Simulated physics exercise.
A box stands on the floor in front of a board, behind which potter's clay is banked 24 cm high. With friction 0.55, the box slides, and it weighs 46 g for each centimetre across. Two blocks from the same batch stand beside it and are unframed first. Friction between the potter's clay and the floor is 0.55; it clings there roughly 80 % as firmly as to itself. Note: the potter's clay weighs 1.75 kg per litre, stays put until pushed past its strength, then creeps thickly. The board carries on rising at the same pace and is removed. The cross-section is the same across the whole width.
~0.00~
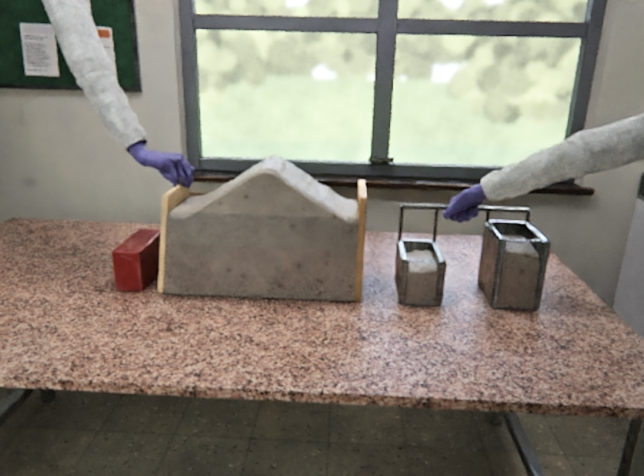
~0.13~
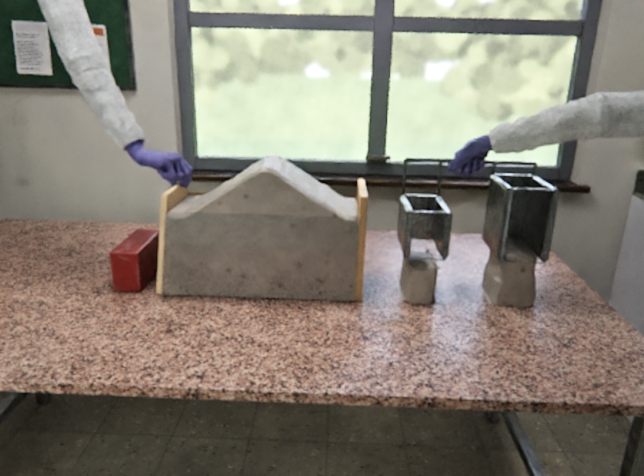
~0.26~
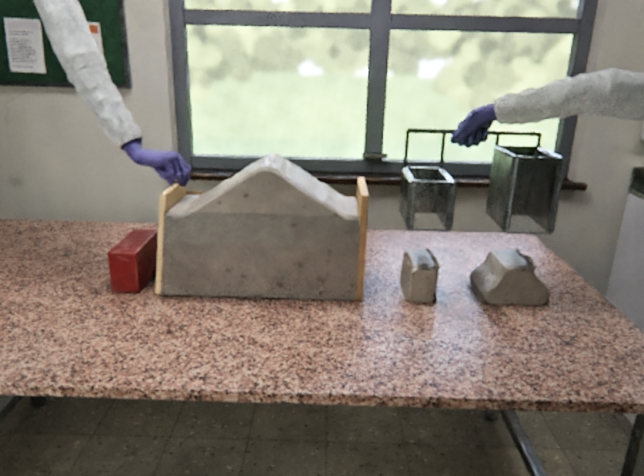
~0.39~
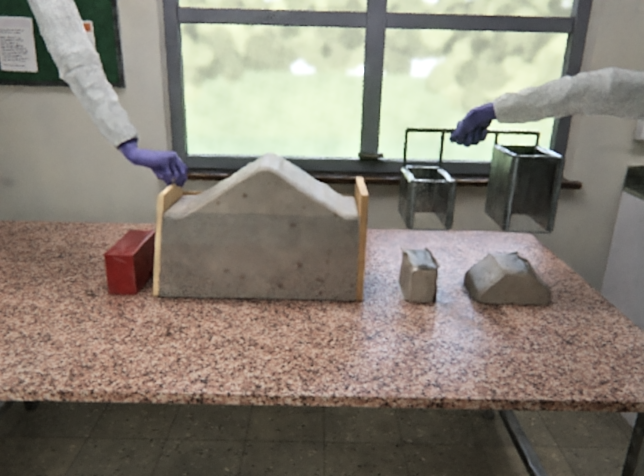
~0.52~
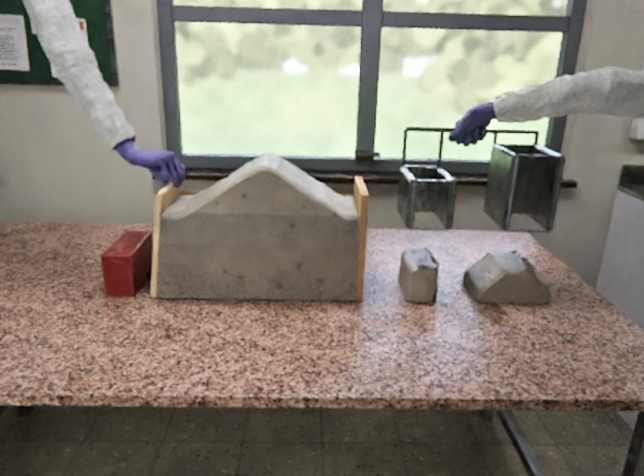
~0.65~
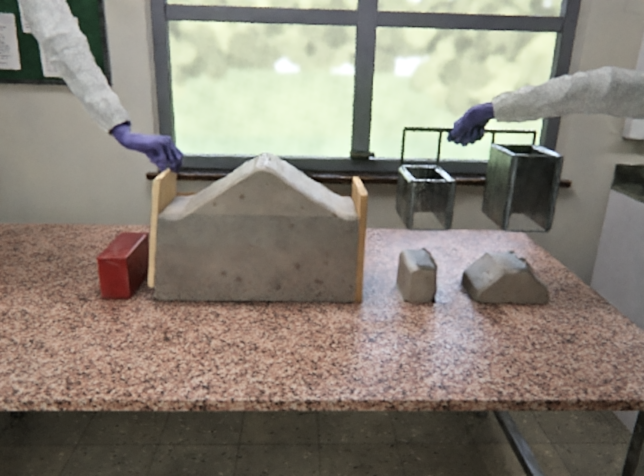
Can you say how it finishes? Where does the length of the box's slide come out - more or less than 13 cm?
Result: More.
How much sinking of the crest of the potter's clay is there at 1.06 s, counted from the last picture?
Around 6.5 cm.
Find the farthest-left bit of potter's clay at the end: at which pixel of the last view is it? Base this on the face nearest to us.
Around pixel (19, 293).
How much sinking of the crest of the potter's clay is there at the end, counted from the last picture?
The gap comes to about 10.5 centimetres.
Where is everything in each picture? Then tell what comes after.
The first frame shows top of the board at (167, 212), not yet moved; top of the potter's clay at (260, 169); blocks stand 10 cm, 16 cm (left to right).
The second frame shows top of the board at (166, 212), not yet moved; top of the potter's clay at (260, 168); blocks stand 10 cm, 15 cm (left to right).
The third frame shows top of the board at (165, 211), not yet moved; top of the potter's clay at (260, 167); blocks stand 10 cm, 11 cm (left to right).
The fourth frame shows top of the board at (162, 212), not yet moved; top of the potter's clay at (259, 167); blocks stand 10 cm, 9.8 cm (left to right).
The fifth frame shows top of the board at (160, 213), not yet moved; top of the potter's clay at (258, 167); blocks stand 10 cm, 9.8 cm (left to right).
The sixth frame shows top of the board at (158, 198), moved 4.2 cm; top of the potter's clay at (257, 168); blocks stand 10 cm, 9.8 cm (left to right).
After 0.84 s, the box has not moved.
After 1.06 s, the box has been pushed 5.5 cm.
After 1.28 s, the box has been pushed 18 cm.
After 1.50 s, the box has been pushed 27 cm.
After 1.73 s, at the end, the box has been pushed 28 cm.
